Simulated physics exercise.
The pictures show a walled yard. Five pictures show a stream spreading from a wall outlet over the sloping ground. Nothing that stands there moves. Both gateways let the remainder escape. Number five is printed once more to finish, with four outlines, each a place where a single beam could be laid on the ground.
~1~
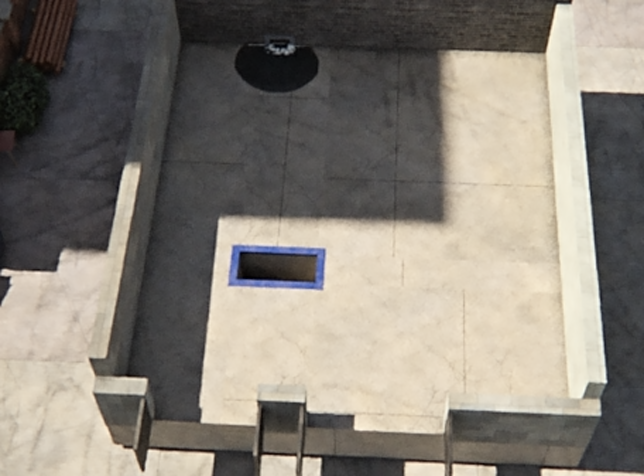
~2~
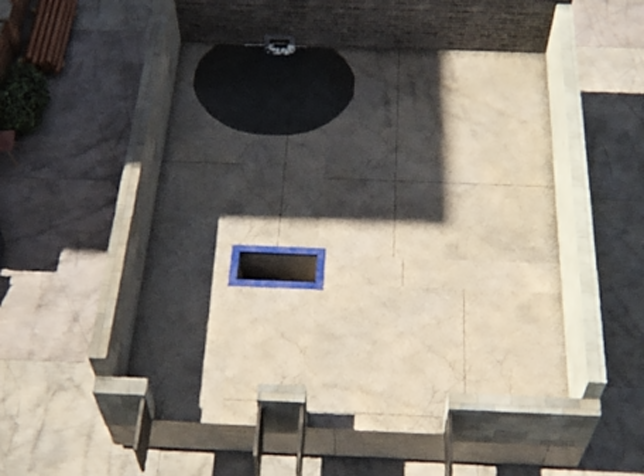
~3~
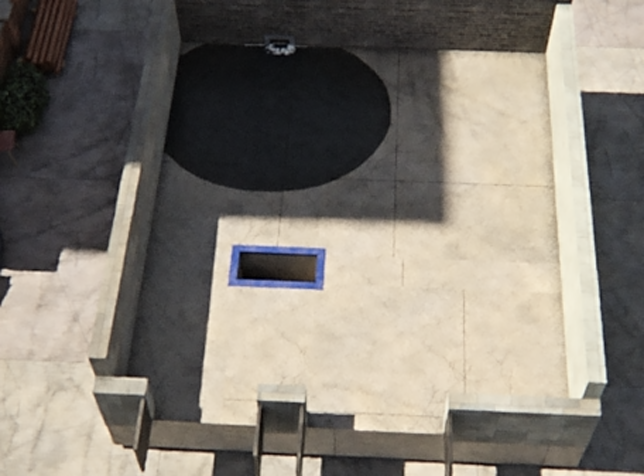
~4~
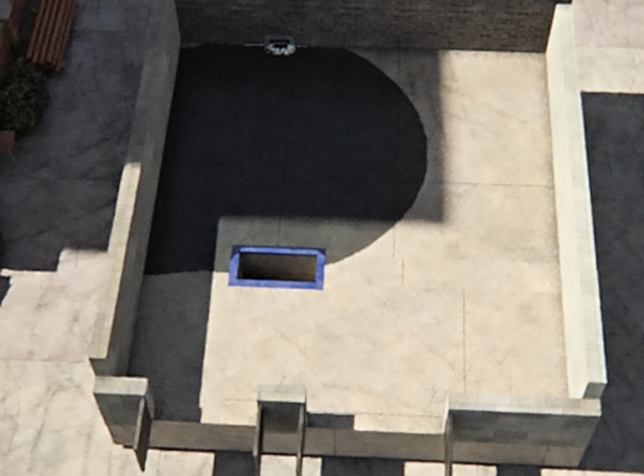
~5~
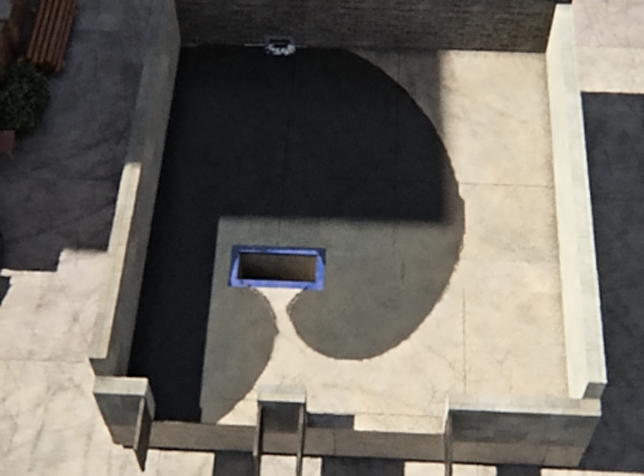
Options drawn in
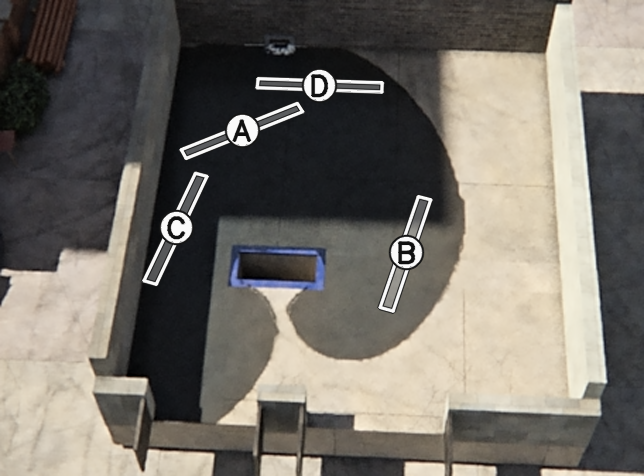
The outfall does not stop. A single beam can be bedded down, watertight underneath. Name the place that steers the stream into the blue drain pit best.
Choose C.
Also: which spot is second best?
It is B.
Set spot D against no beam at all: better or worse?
Worse.
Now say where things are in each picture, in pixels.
In the first picture, outfall at (280, 41); blue drain pit at (277, 267); open gate at (208, 408); open gate at (375, 415); front seen at (274, 87), 3 % of the ground wet; blue drain pit still dry.
In the second picture, front seen at (310, 128), 10 % of the ground wet; blue drain pit still dry.
In the third picture, front seen at (219, 181), 21 % of the ground wet; blue drain pit still dry.
In the fourth picture, front seen at (154, 262), 37 % of the ground wet; blue drain pit taking water.
In the fifth picture, front seen at (151, 358), 55 % of the ground wet; blue drain pit taking water.
On the marked copy, A from (183, 154) to (299, 107); B from (386, 309) to (424, 198); C from (150, 282) to (201, 174); D from (257, 83) to (382, 87).
If A is chosen, about 23 % of the stream goes into the blue drain pit, about 75 % out by the gates.
If B is chosen, about 34 % of the stream goes into the blue drain pit, about 64 % out by the gates.
If C is chosen, about 44 % of the stream goes into the blue drain pit, about 55 % out by the gates.
If D is chosen, about 19 % of the stream goes into the blue drain pit, about 81 % out by the gates.
